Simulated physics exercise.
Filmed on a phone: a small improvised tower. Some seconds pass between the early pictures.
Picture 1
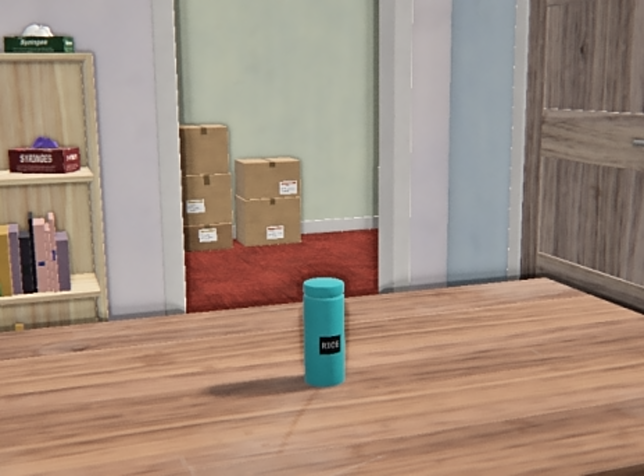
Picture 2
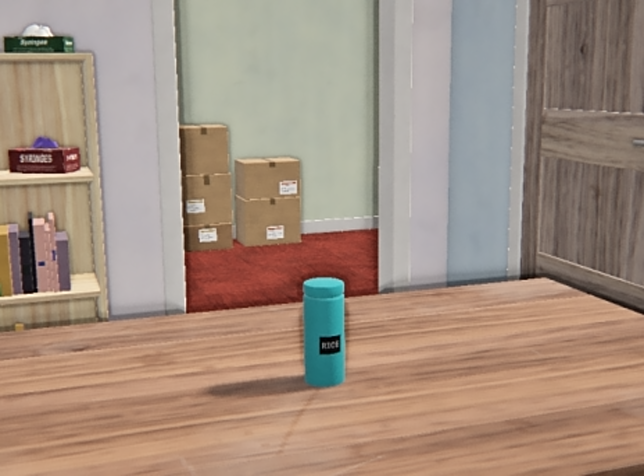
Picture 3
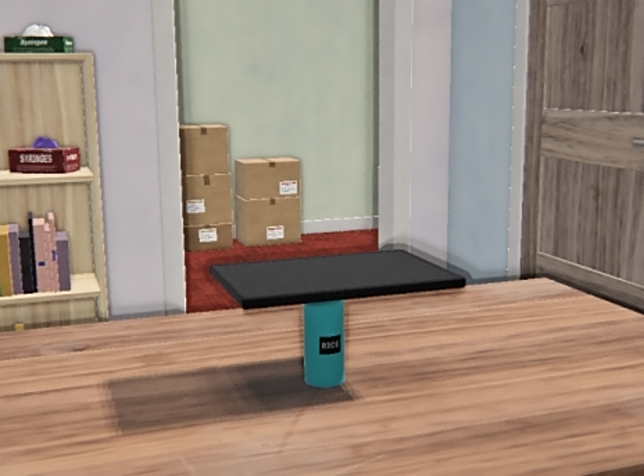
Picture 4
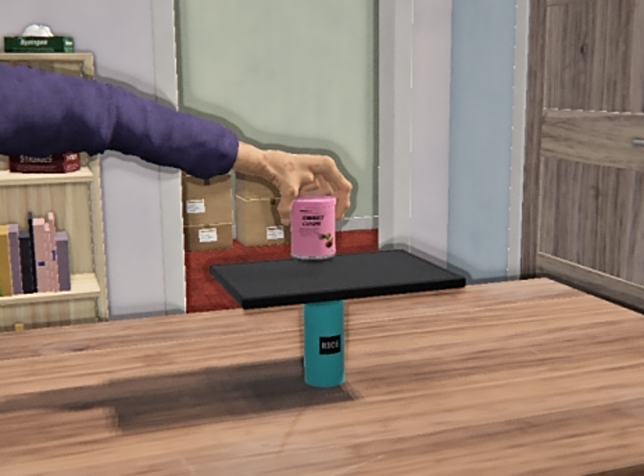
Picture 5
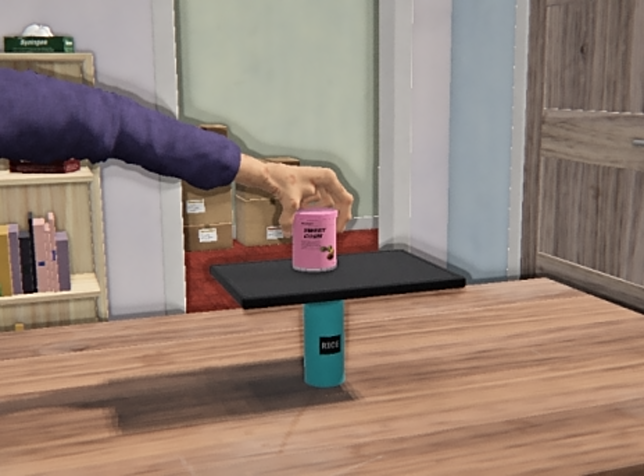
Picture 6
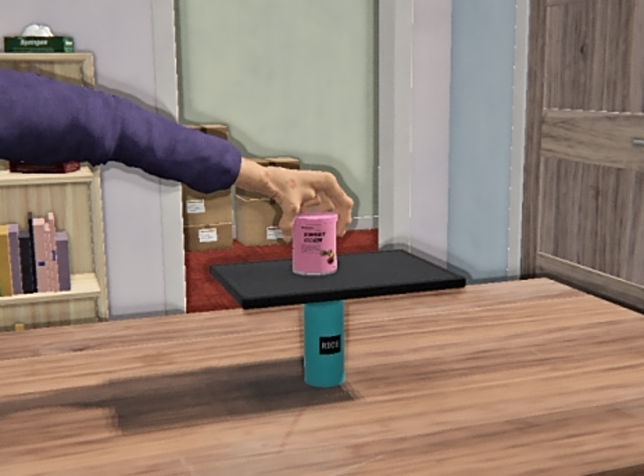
The video shows a turquoise jar on a wooden table, then a dark flat board resting on top of it. A hand reaches in from the left and lowers a pink tin onto the board, still holding it.
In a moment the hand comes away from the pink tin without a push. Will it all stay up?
Outcome: The stack stays up.
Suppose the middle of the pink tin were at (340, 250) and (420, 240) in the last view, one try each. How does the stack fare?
In the first case it keeps its balance; in the second case it loses its balance.
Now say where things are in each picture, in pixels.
In the first picture, the last thing is not in view yet; turquoise jar (324, 332).
In the second picture, the last thing is not in view yet; turquoise jar (324, 332).
In the third picture, the last thing is not in view yet; turquoise jar (324, 332).
The fourth picture shows on its way; pink tin (313, 227); turquoise jar (324, 332).
The fifth picture shows on its way; pink tin (314, 239); turquoise jar (324, 332).
The sixth picture shows set down, still held; pink tin (314, 243); turquoise jar (324, 332).
Then, 0.40 s past the last view, nothing moves.
Then, 1.10 s past the last view, pink tin resting near (314, 244).
Finally, all 3 still in place. Final places as the last picture's camera would see them, pink tin near (314, 244). The stack keeps its balance.
